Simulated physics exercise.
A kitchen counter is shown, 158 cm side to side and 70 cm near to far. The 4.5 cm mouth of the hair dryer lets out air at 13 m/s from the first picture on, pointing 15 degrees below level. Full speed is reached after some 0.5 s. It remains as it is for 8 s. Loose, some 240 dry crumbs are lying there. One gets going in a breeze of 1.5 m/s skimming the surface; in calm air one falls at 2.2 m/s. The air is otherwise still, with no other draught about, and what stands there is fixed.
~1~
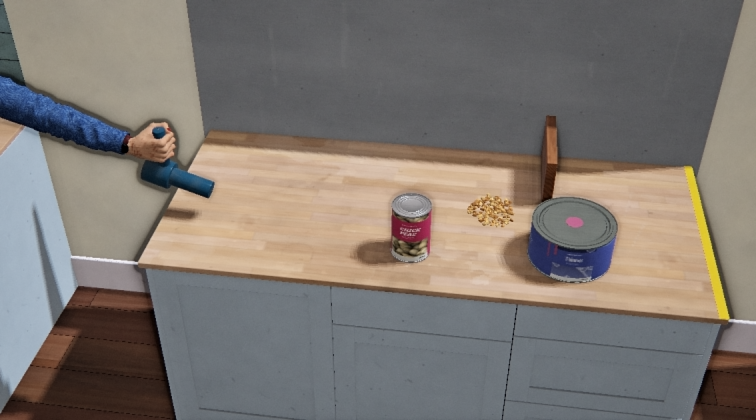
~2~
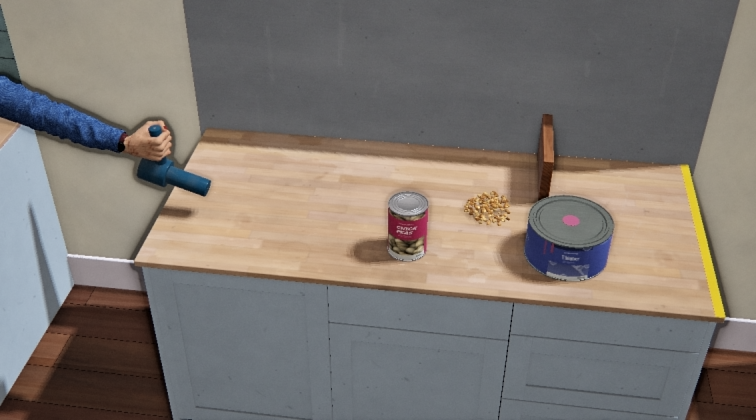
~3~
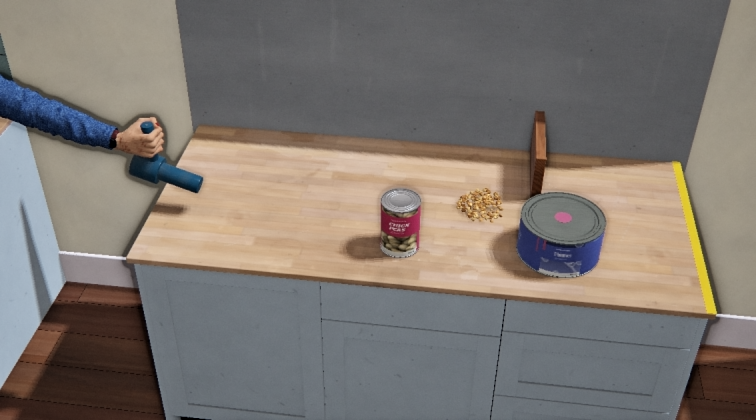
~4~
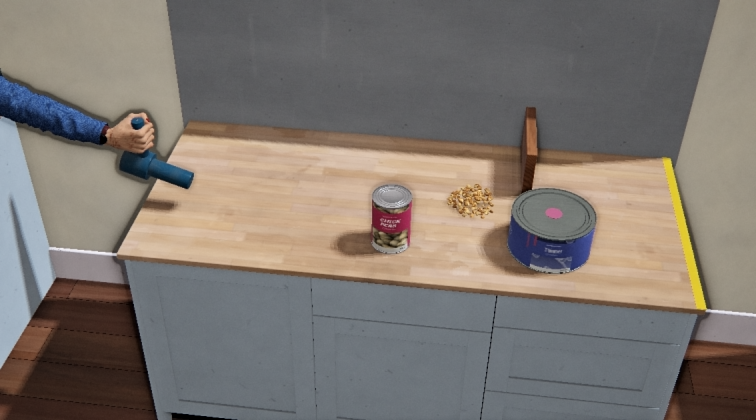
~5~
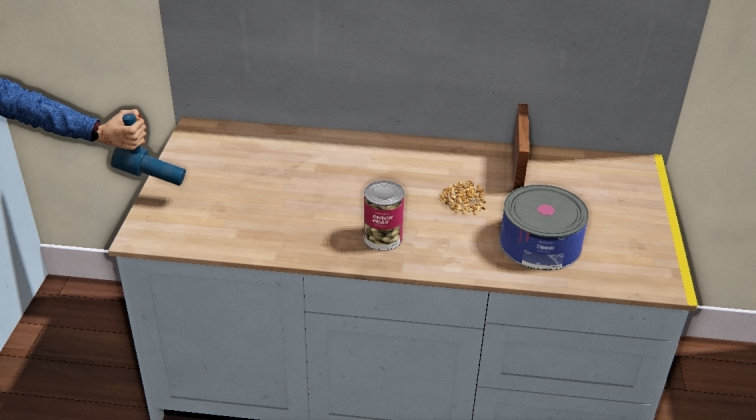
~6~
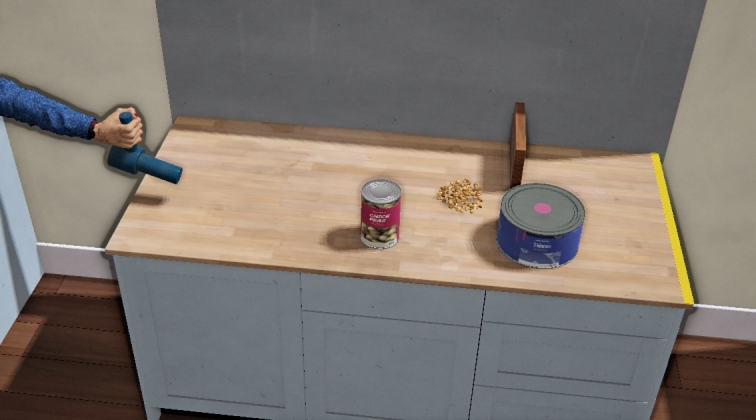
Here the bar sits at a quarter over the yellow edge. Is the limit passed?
Answer: Yes.
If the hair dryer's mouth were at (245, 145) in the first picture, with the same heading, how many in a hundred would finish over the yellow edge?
In that case roughly 90 percent.
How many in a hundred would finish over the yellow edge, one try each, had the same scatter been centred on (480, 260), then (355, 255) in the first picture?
First try about 0 per cent, second about 1 per cent.
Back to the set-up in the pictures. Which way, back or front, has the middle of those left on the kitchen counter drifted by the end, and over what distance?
Toward the rear, roughly 10 cm.
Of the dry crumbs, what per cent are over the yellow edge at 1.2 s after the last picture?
Roughly 60 per cent.
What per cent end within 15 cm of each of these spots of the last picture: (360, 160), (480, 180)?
First spot about 0 %, second about 20 %.
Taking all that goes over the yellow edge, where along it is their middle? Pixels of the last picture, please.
About (670, 204).
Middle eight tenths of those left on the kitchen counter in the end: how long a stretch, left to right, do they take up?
The middle group spans some 40 cm.
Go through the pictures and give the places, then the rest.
In the first frame, the middle of the dry crumbs is near (492, 209), none has stirred yet and the mouth of the hair dryer is at (211, 190).
In the second frame, the middle of the dry crumbs is near (488, 206), none has stirred yet and the yellow edge is centred on (705, 233).
In the third frame, the middle of the dry crumbs is near (481, 202), none has stirred yet, the top of a board is at (541, 134) and the top of a large tin is at (563, 217).
In the fourth frame, the middle of the dry crumbs is near (472, 198) and none has stirred yet.
In the fifth frame, the middle of the dry crumbs is near (464, 195) and none has stirred yet.
In the sixth frame, the middle of the dry crumbs is near (461, 193) and none has stirred yet.
Then, 1.2 s after the last picture, 59 % are over the yellow edge; the middle of those still in play is near (508, 182); 72 % have settled or left.
Then, 2.1 s after the last picture, 62 % are over the yellow edge; the middle of those still in play is near (508, 182); 80 % have settled or left.
Then, 4.0 s after the last picture, 65 % are over the yellow edge; the middle of those still in play is near (508, 182); 83 % have settled or left.
Then, 7.6 s after the last picture, at the end, 65 % are over the yellow edge; the middle of those still in play is near (508, 182).
